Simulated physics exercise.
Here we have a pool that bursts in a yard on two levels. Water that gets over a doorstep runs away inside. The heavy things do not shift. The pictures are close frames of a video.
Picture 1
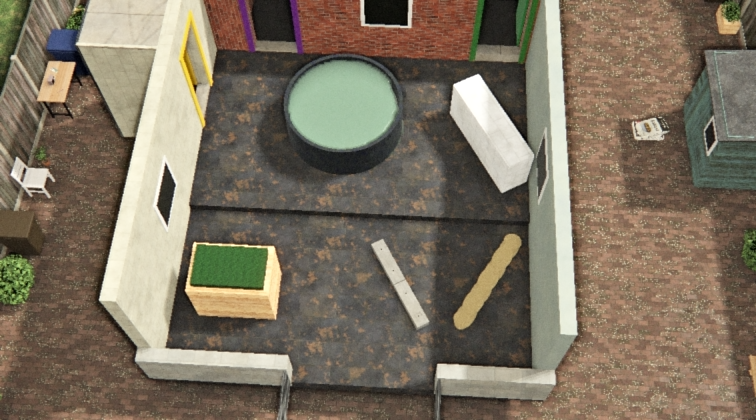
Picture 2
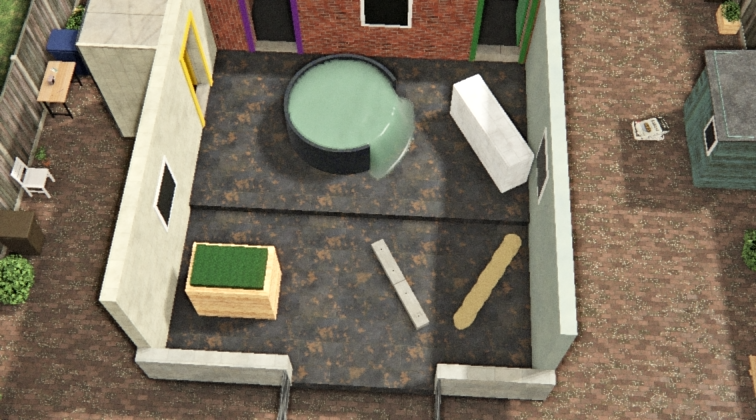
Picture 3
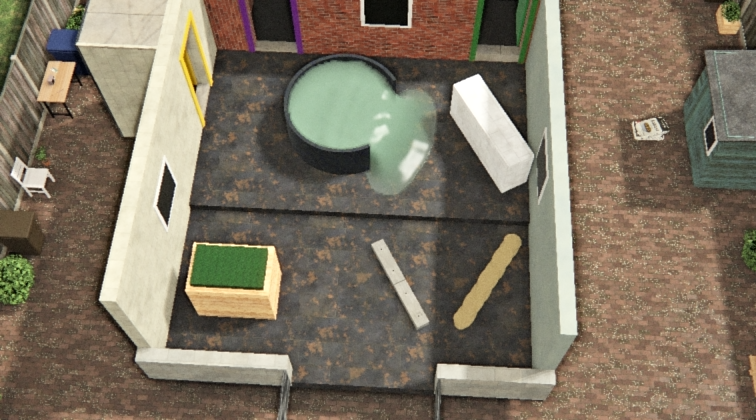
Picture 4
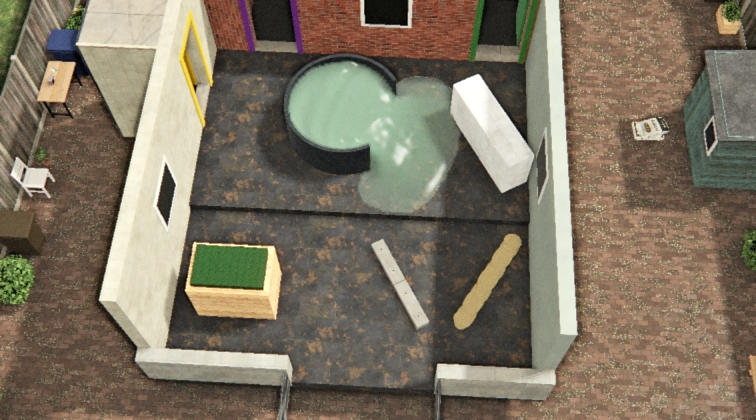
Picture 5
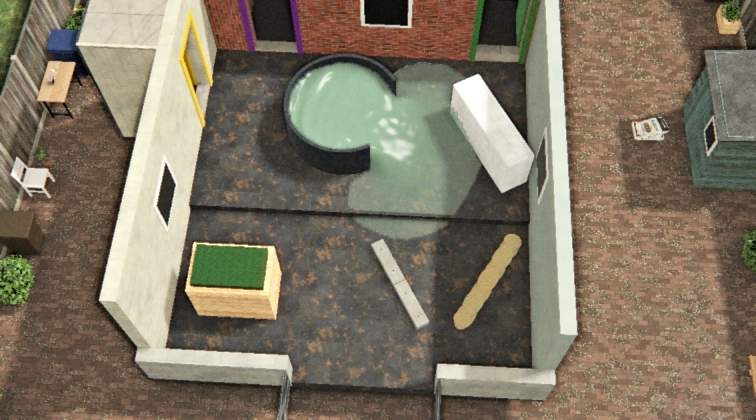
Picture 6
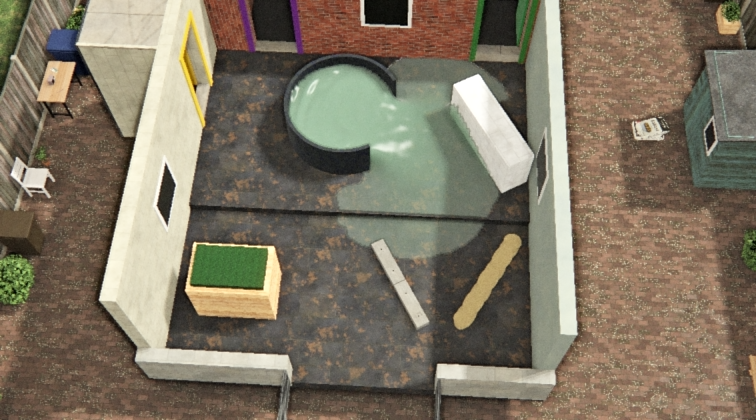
A round pool of green water in a walled yard burst open on its right side, and the water poured out, spread around the white block, and crossed the line onto the nearer level.
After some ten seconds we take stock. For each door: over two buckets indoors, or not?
One by one: The purple door stays under that; the yellow door stays under that; the green door stays under that.
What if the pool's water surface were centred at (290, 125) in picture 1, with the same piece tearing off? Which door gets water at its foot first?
That is the door marked green.
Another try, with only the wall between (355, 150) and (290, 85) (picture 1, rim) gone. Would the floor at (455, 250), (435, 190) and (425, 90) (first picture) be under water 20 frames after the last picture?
One after the other: No water, no water, dry.
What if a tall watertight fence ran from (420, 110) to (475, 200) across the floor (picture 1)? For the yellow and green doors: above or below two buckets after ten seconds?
My reading: Yellow door takes less; green door is under.
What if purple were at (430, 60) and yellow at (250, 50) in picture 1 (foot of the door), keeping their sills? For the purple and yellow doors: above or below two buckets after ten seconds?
In short: Purple door lets more in, yellow door is under.
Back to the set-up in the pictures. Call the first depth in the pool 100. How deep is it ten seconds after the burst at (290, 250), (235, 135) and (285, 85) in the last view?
About 2, 4 and 2 per cent.
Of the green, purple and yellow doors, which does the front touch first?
It is the green-painted one.
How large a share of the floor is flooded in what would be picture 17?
Some 40 per cent.
A moment on, water covers 30 % of the floor; the purple door not reached, the yellow door not reached, the green door wet at the sill, nothing in.
Next, water covers 40 % of the floor; the purple door not reached, the yellow door not reached, the green door wet at the sill, nothing in.
Then, water covers 50 % of the floor; the purple door not reached, the yellow door not reached, the green door under two buckets in.
Later, water covers 70 % of the floor; the purple door wet at the sill, nothing in, the yellow door not reached, the green door under two buckets in.
In the end, water covers 85 % of the floor; the purple door wet at the sill, nothing in, the yellow door wet at the sill, nothing in, the green door under two buckets in.
